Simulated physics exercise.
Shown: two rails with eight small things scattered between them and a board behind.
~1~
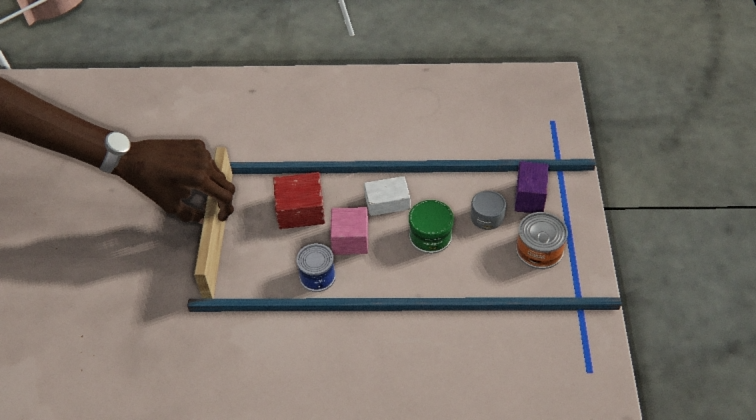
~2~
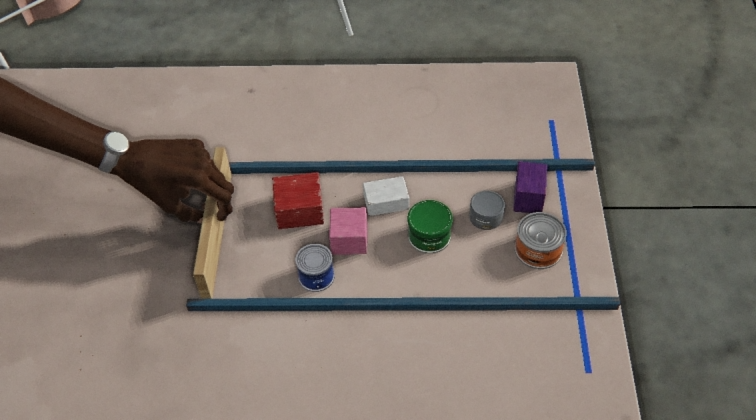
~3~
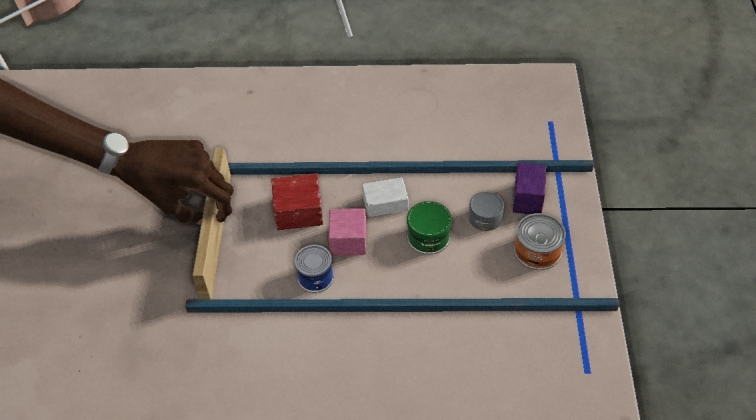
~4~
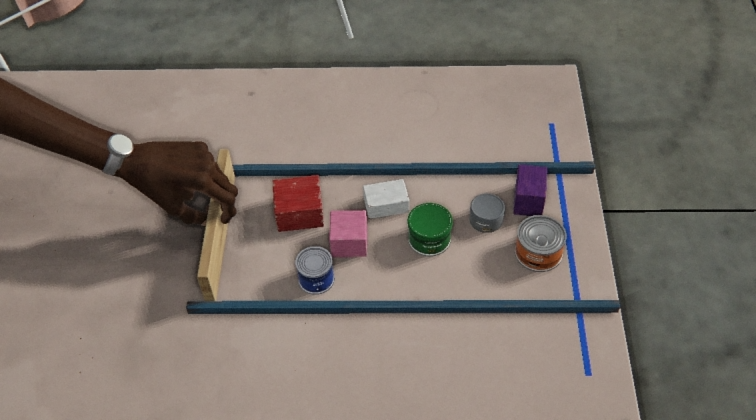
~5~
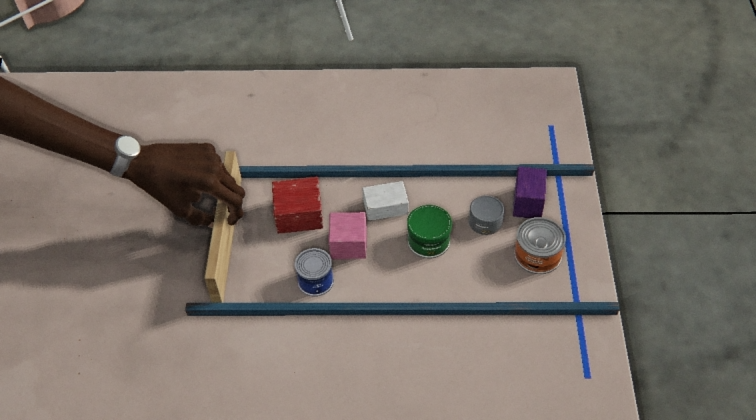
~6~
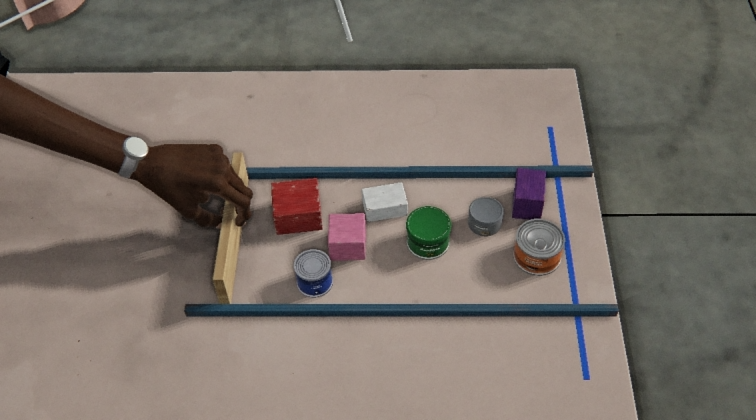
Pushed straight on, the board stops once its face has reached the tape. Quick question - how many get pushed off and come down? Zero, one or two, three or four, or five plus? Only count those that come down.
From what I see, the table loses at least five of them.
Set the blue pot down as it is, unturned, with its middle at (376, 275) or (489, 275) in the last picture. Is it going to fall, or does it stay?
Taking the two places in turn: It doesn't drop, then it doesn't drop.
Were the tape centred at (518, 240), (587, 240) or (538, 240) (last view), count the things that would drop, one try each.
2, 7, 3.
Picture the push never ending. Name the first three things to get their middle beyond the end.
Sequence: Purple block; grey tub; white block.
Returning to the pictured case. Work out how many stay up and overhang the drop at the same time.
So the number is 2.
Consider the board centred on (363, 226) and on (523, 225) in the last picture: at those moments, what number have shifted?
Respectively 5 and 8.
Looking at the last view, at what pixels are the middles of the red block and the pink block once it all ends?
The red block ends up near (588, 205), and the pink block near (598, 250).
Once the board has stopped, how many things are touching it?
Count recorded: 3.
A little later, none off yet; orange pot at rest near (539, 247); purple block at rest near (529, 194); grey tub at rest near (485, 217).
Next, none off yet; orange pot moving near (545, 252); purple block moving near (533, 190); grey tub shifted about its own width near (530, 222).
Later still, none off yet; orange pot shifted about its own width near (600, 272); purple block tilted a little near (619, 192); grey tub shifted well along near (614, 222).
When it is over, the number that fall off is five or more; down, white block, green tin, grey tub, purple block and orange pot.
